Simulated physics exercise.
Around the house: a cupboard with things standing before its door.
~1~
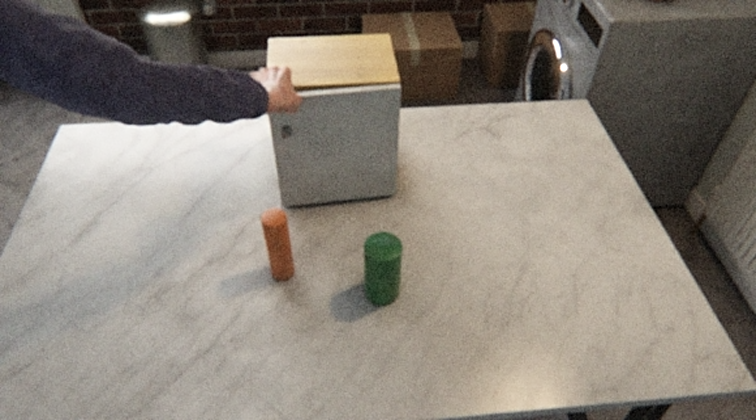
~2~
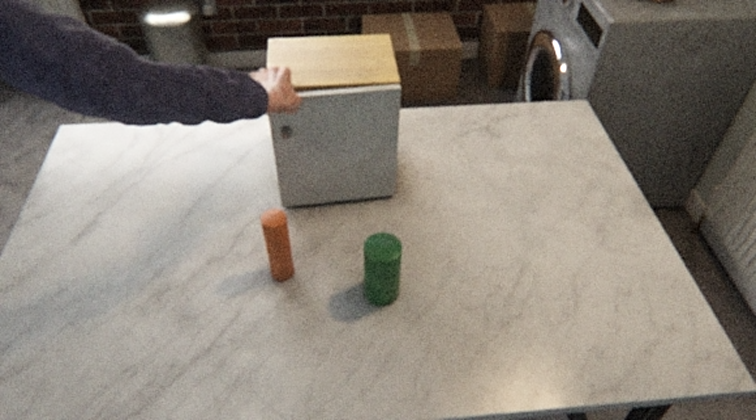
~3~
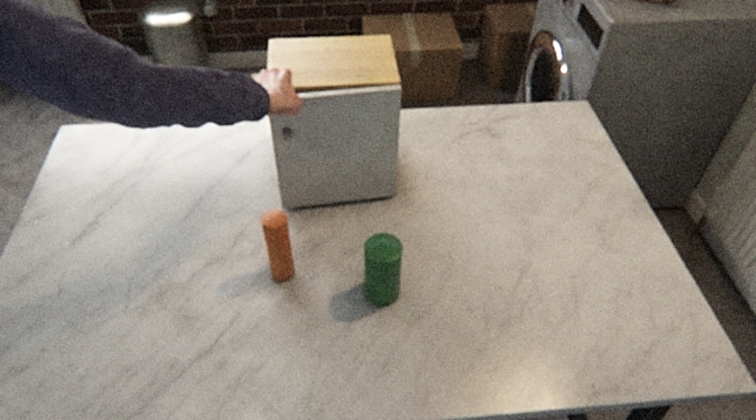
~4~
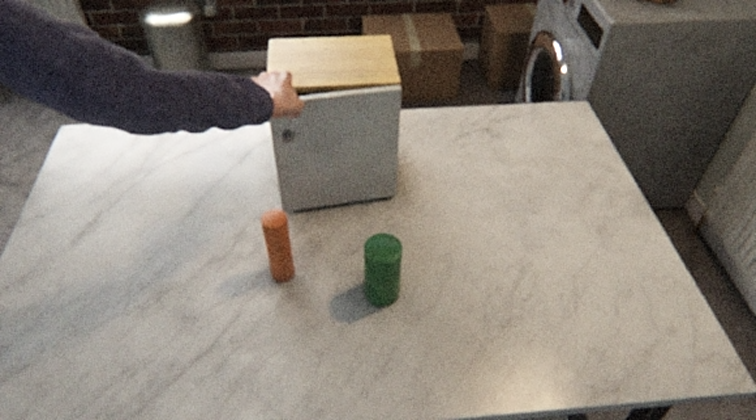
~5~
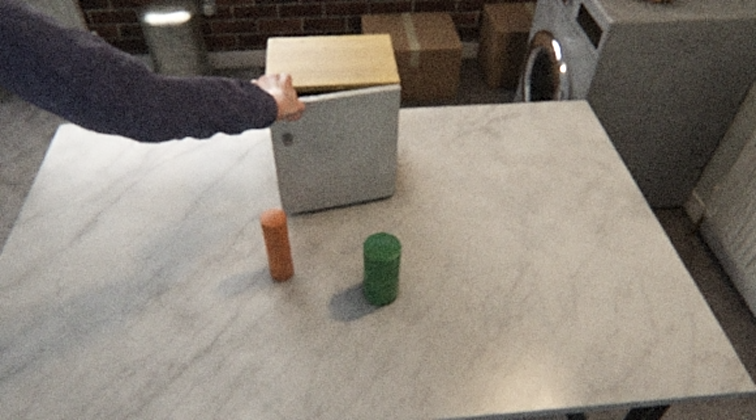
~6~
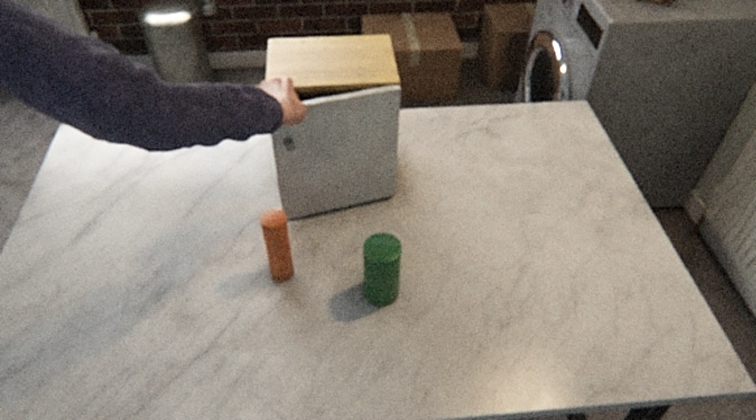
To begin with, a hand reaches in from the left to the top corner of a nearly closed cupboard door, with an orange candle and a green candle standing before it on a marble-patterned table. The hand then slowly pulls the door slightly further open, while both candles stay in place.
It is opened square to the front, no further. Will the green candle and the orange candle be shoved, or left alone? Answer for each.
Outcome: The green candle is pushed along; the orange candle remains where it is.
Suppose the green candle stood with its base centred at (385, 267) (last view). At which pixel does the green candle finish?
Close to (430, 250).
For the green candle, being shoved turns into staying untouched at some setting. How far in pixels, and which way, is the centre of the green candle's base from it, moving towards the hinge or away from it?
A shift of 8 pixels, going down.
Then, 2.02 s after the last picture, door 73° open; green candle moved a little near (390, 272); orange candle at rest near (278, 247).
Then, 2.38 s after the last picture, door 84° open; green candle moved about its own width near (414, 278); orange candle at rest near (278, 247).
At rest, the green candle gets knocked, near (425, 281); the orange candle escapes contact, near (278, 247).
